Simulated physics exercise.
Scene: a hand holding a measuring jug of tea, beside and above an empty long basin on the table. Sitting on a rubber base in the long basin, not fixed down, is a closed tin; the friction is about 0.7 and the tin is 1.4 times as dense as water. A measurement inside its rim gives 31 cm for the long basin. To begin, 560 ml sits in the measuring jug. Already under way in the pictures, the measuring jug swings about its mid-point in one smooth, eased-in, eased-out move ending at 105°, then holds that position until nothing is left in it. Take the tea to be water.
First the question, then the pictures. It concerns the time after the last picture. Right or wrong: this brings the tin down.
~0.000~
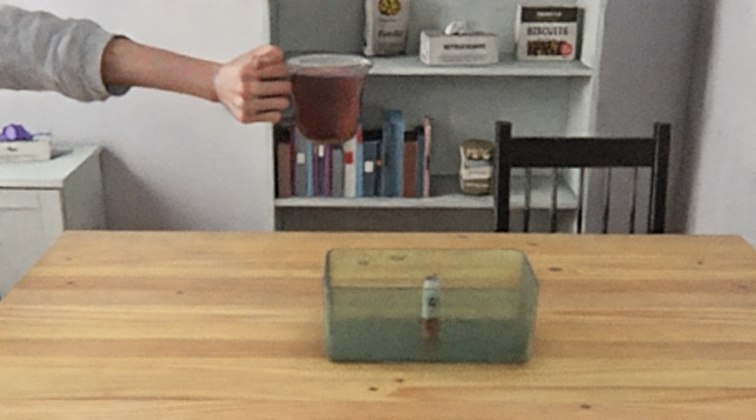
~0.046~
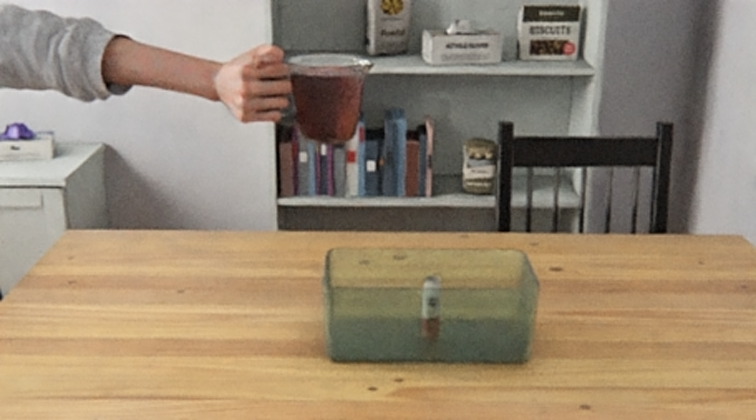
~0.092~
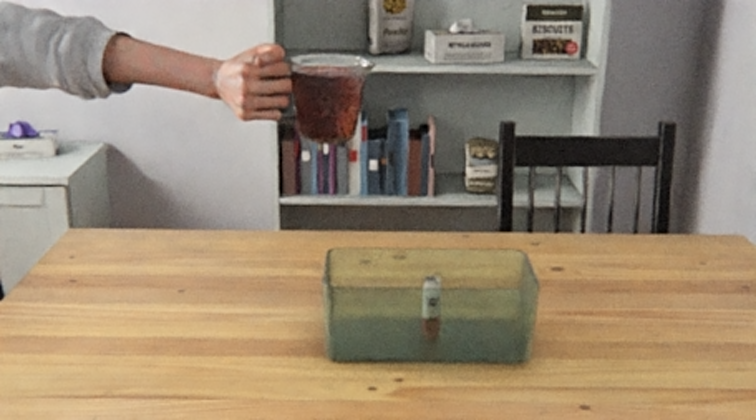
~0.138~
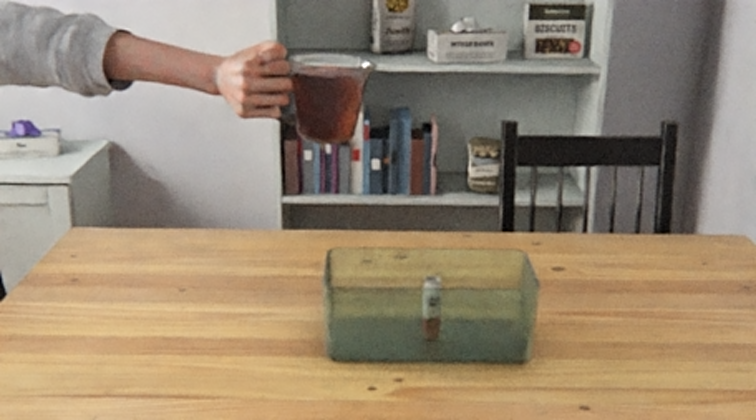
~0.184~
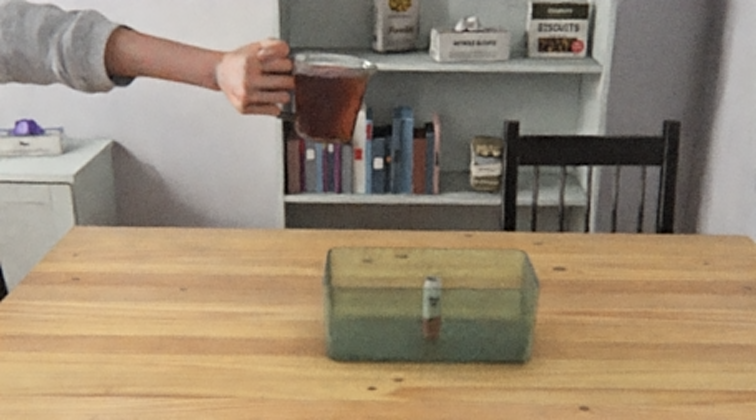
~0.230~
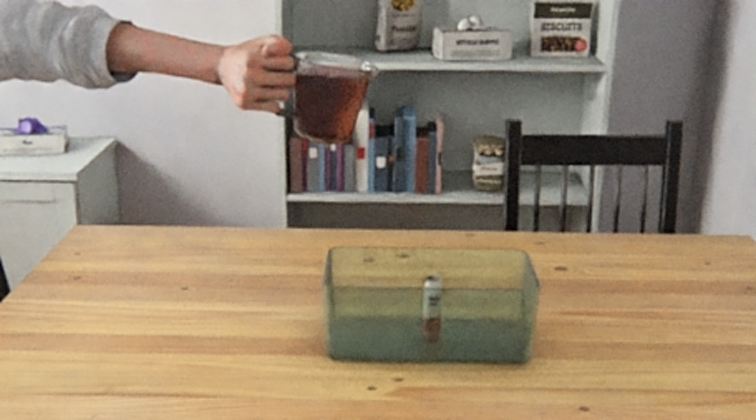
Wrong, the tin stays up.
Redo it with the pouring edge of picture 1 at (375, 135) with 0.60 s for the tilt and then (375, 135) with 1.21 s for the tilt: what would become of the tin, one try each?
First it tips over; then it tips over.
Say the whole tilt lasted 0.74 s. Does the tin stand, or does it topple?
Result: Tin tipped over.
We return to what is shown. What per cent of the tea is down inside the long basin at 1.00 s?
Roughly 48 %.
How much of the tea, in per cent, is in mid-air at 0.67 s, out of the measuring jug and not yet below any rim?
22 %.
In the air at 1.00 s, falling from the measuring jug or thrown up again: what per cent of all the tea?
34 per cent, roughly.
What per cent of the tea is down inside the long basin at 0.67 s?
Close to 2 in a hundred.
By 0.67 s the tilt is 62° and 76 per cent is still to pour; the tin stands where it began.
By 1.00 s the tilt is 97° and 19 per cent is still to pour; the tin stands where it began.
By 1.34 s the tilt is 105° and 0 per cent is still to pour; the tin stands where it began.
By 1.71 s the tilt is 105° and 0 per cent is still to pour; the tin stands where it began.
At rest the tin stands where it began.
